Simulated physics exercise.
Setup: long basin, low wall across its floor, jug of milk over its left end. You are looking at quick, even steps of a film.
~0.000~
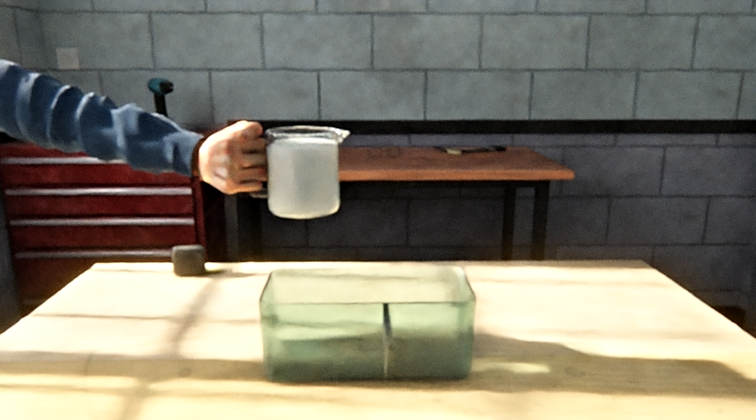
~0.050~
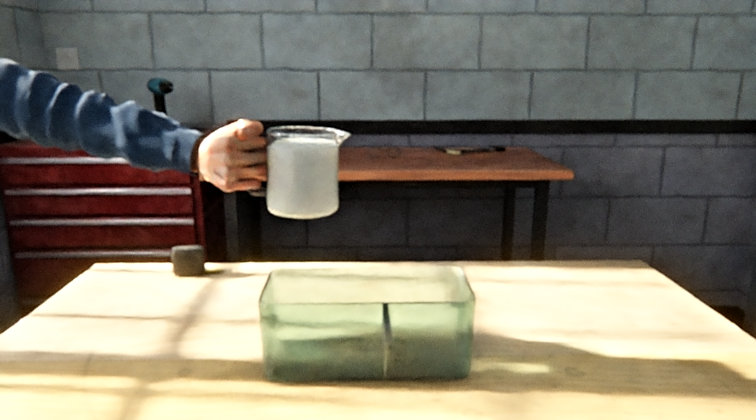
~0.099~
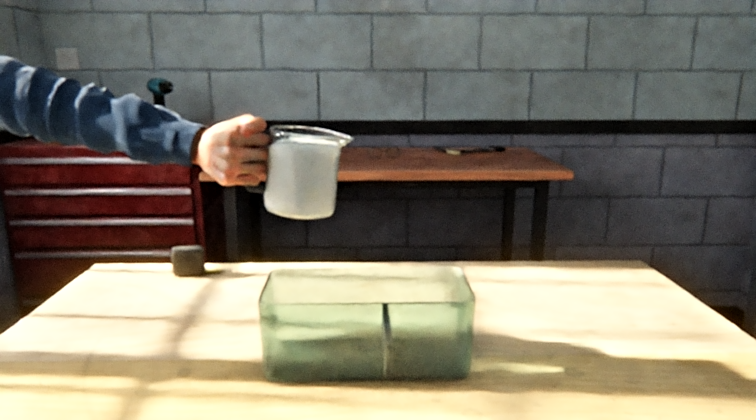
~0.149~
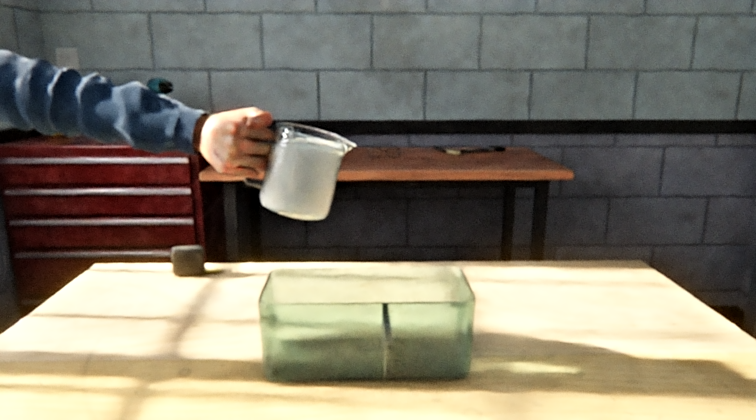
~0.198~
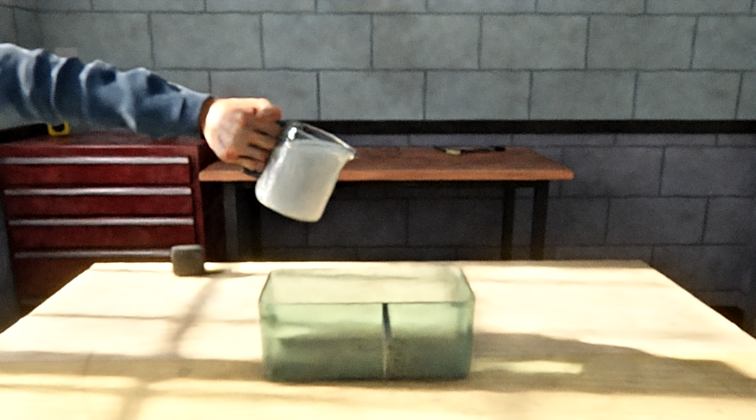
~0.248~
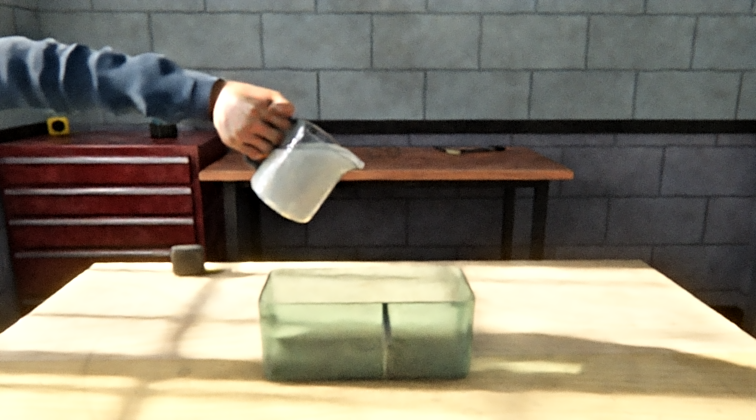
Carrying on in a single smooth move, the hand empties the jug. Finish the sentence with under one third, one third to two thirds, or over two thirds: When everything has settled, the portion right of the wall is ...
When everything has settled, the portion right of the wall is one third to two thirds.
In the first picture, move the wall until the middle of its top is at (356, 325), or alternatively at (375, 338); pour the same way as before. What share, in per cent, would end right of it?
The first one comes to 90 percent, while the second comes to 70 percent.
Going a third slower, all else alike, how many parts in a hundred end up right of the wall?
It comes to around 65 per cent.
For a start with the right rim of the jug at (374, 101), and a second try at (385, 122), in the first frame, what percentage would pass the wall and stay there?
First place gives some 80 %, second place some 70 %.
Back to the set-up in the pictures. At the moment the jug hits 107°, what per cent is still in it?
Some 50 per cent has not yet come out.
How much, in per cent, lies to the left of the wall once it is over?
Some 45 per cent.
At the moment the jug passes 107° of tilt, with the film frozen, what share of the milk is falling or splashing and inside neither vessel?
Roughly 35 percent.
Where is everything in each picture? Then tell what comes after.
In the first frame, it leans 0°; its right rim is at (349, 132); the milk meets the walls at (270, 143) and (338, 143); the long basin's rim runs from (266, 286) to (469, 284); the wall's top is at (388, 324).
In the second frame, it leans 2°; its right rim is at (350, 134); the milk meets the walls at (270, 142) and (338, 143).
In the third frame, it leans 6°; its right rim is at (353, 138); the milk meets the walls at (272, 142) and (340, 145).
In the fourth frame, it leans 14°; its right rim is at (357, 145); the milk meets the walls at (273, 148) and (345, 146).
In the fifth frame, it leans 25°; its right rim is at (360, 155); the milk meets the walls at (272, 155) and (353, 151).
In the sixth frame, it leans 37°; its right rim is at (362, 167); the milk meets the walls at (264, 164) and (354, 157); 1 per cent is over the edge.
A moment on, the jug is tipped right over and 49 per cent is still to pour, 0 is left of the wall and 17 right of it.
Next, the jug is tipped right over and 7 per cent is still to pour, 27 is left of the wall and 50 right of it.
Then the jug is tipped right over and 0 per cent is still to pour, 45 is left of the wall and 51 right of it.
Later the jug is tipped right over and 0 per cent is still to pour, 46 is left of the wall and 51 right of it.
At rest 46 per cent lies left of the wall, 51 right of it and 3 outside.
